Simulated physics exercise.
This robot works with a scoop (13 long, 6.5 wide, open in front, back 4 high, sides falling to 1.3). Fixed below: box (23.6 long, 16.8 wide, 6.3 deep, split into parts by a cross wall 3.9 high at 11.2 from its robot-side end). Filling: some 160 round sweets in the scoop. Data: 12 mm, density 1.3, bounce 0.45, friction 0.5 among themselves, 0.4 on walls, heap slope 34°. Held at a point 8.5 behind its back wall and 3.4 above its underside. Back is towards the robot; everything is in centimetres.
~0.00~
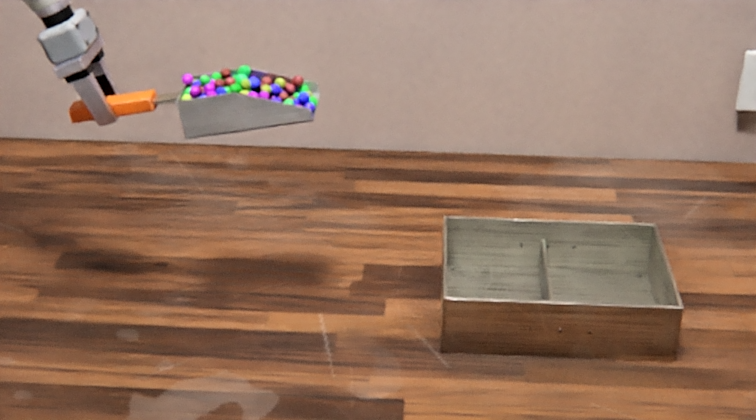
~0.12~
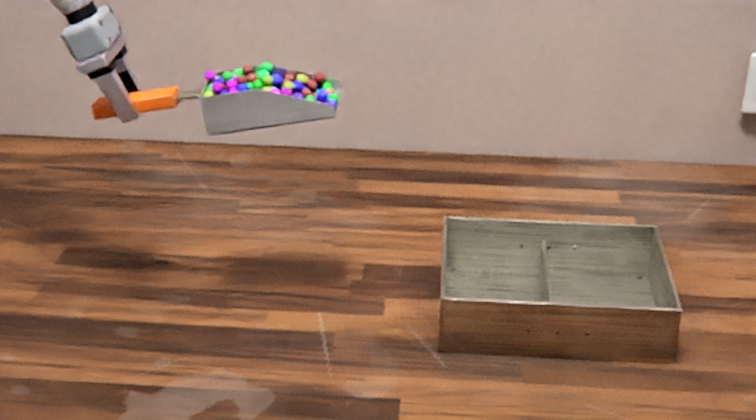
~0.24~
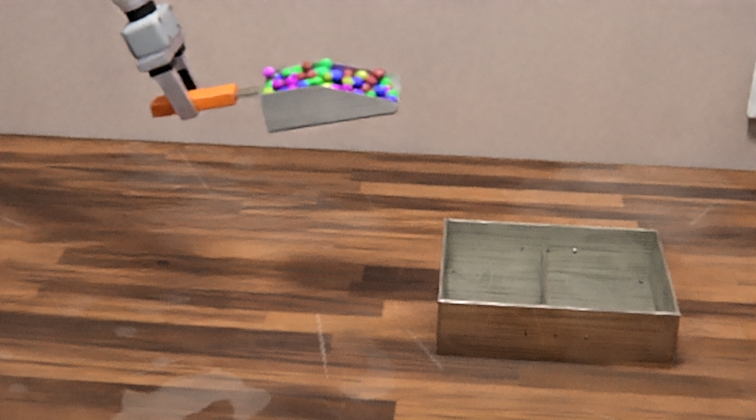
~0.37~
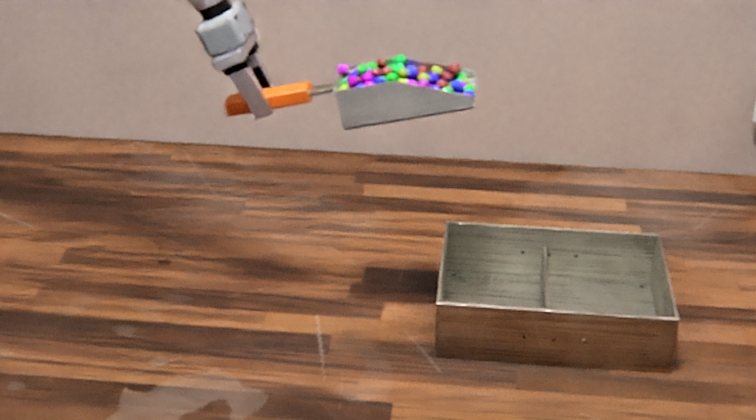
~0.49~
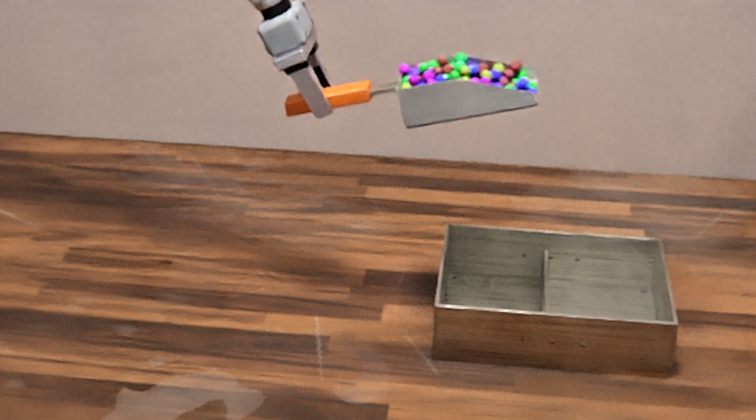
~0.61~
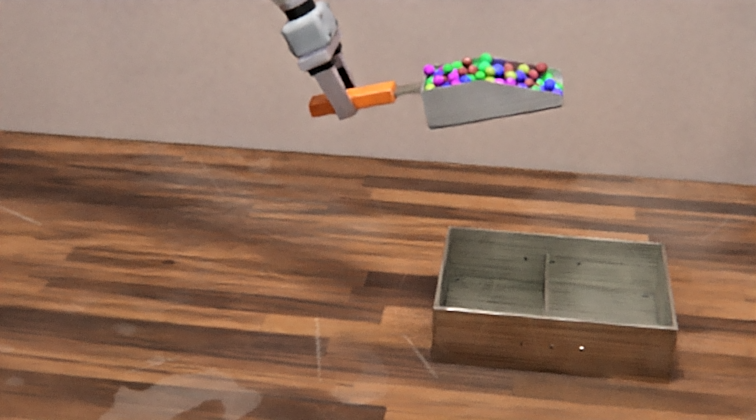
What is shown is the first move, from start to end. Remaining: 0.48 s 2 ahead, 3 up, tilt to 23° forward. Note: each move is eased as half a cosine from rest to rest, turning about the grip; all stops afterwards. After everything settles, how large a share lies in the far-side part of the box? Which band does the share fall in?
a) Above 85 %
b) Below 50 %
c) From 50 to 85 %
The answer is a.
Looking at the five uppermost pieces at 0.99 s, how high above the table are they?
Some 26 cm.
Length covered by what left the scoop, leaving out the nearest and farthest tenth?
Length: Close to 10 cm.
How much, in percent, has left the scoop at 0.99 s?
Roughly 0 percent by that moment.
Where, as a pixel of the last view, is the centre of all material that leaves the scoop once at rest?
Middle point: About (610, 323).
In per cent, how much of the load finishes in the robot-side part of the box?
I'd put it at roughly 0 per cent.
By 0.80 s, tilted 2° backward, highest piece 28 above the table; 161 on the scoop.
By 0.99 s, tilted 19° forward, highest piece 26 above the table; 161 on the scoop.
By 1.29 s, tilted 23° forward, highest piece 24 above the table; 110 on the scoop, 31 in the far-side part, 2 in the robot-side part, 18 in flight or on a rim.
By 2.34 s, tilted 23° forward, highest piece 3 above the table; 159 in the far-side part, 2 in the robot-side part.
Final count, 159 in the far-side part, 2 in the robot-side part. That is 99 % in the far-side part of the box.
